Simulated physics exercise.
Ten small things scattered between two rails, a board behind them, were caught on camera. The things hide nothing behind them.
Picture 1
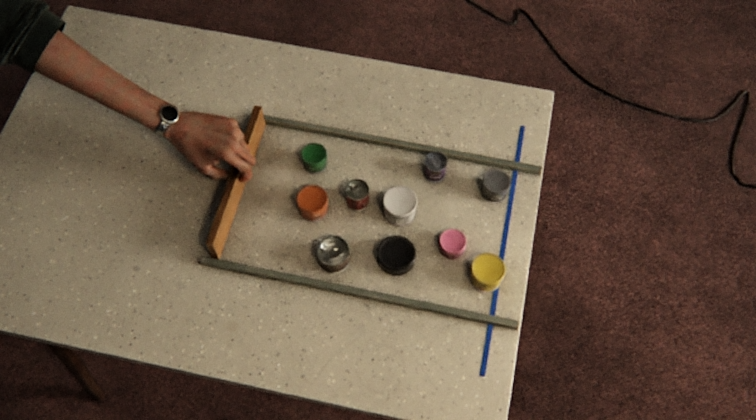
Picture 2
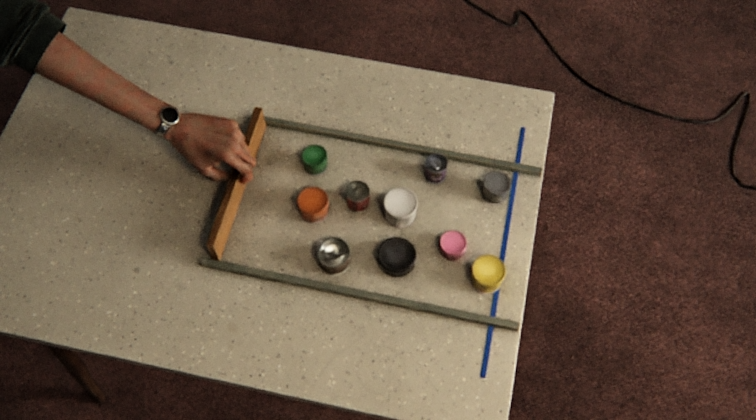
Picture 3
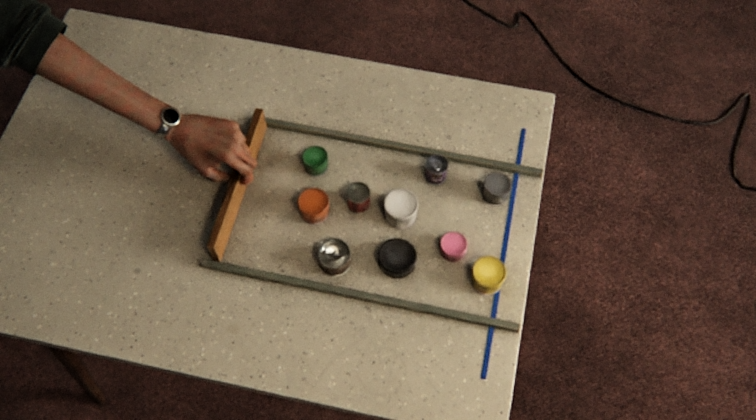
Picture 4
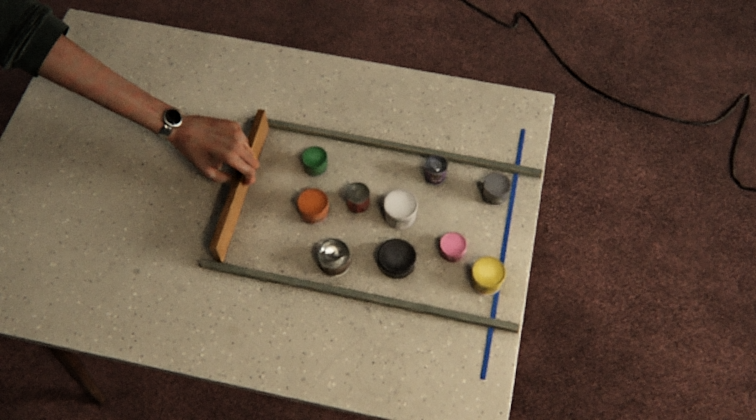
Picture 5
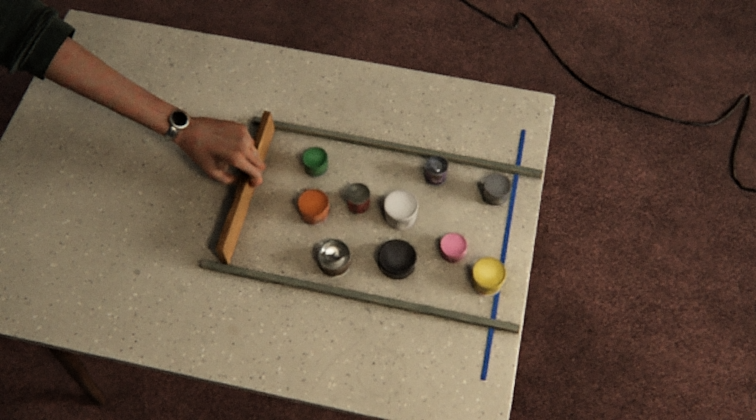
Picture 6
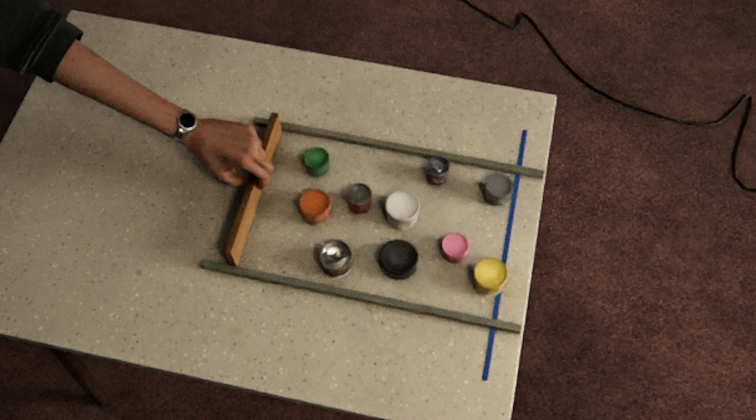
To begin with, a hand wearing a watch grips a wooden board behind ten small pots scattered between two rails on a speckled table, with blue tape at the right. The hand barely moves at first, then slides the board slightly rightward toward the pots, which stay practically still.
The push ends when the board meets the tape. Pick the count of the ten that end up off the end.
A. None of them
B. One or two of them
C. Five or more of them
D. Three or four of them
Answer: C.
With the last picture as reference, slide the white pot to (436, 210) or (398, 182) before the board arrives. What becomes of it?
In turn it goes down, then goes down.
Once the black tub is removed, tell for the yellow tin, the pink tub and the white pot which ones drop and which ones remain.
Yellow tin: Over the edge; pink tub: Over the edge; white pot: Over the edge.
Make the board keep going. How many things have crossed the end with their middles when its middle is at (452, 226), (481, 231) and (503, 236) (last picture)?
Place by place, 0, 2 and 5.
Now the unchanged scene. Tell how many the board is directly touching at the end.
Well, it touches 5.
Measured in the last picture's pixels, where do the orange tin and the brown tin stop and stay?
Around (523, 248) and around (516, 294).
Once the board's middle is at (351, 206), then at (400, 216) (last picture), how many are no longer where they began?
Moved so far: 4, later 8.
Soon after, none off yet; yellow tin at rest near (490, 277); grey tin at rest near (498, 191); pink tub at rest near (455, 248).
After that, none off yet; yellow tin at rest near (490, 277); grey tin at rest near (498, 191); pink tub displaced about its own width near (483, 243).
In the end, the number that fall off is five or more; gone, white pot, black tub, pink tub, grey tin and yellow tin.
